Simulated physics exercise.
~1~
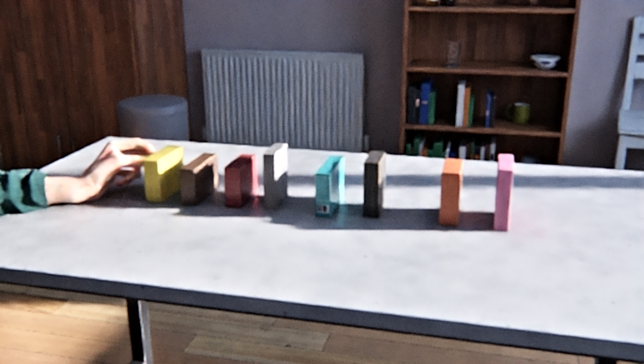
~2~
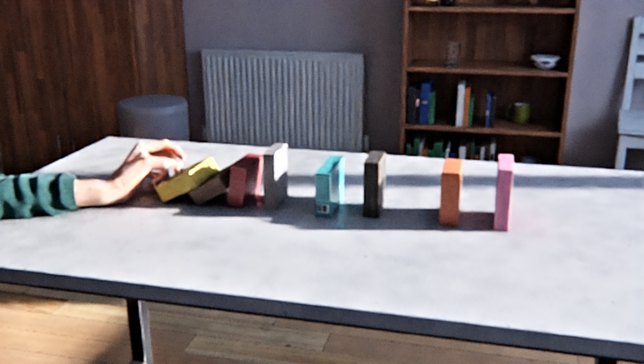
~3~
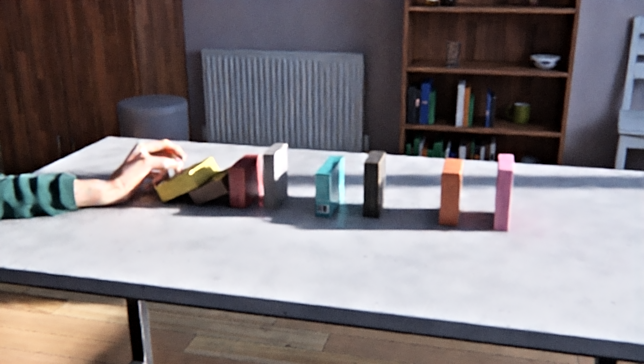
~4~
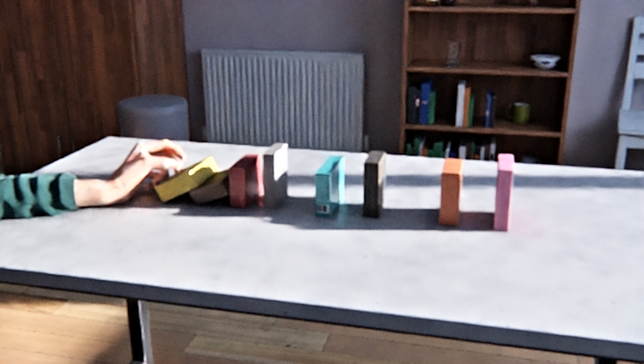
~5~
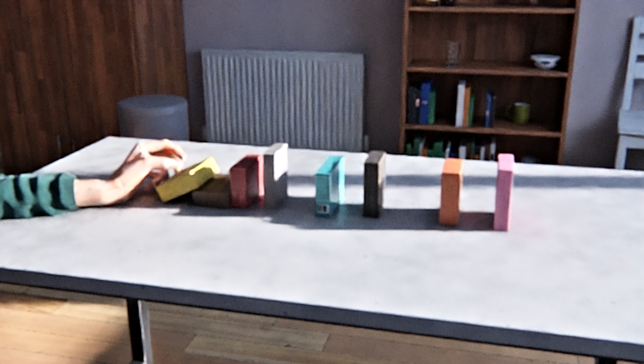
A hand tips the yellow block into the brown block, which topples beside the red block.
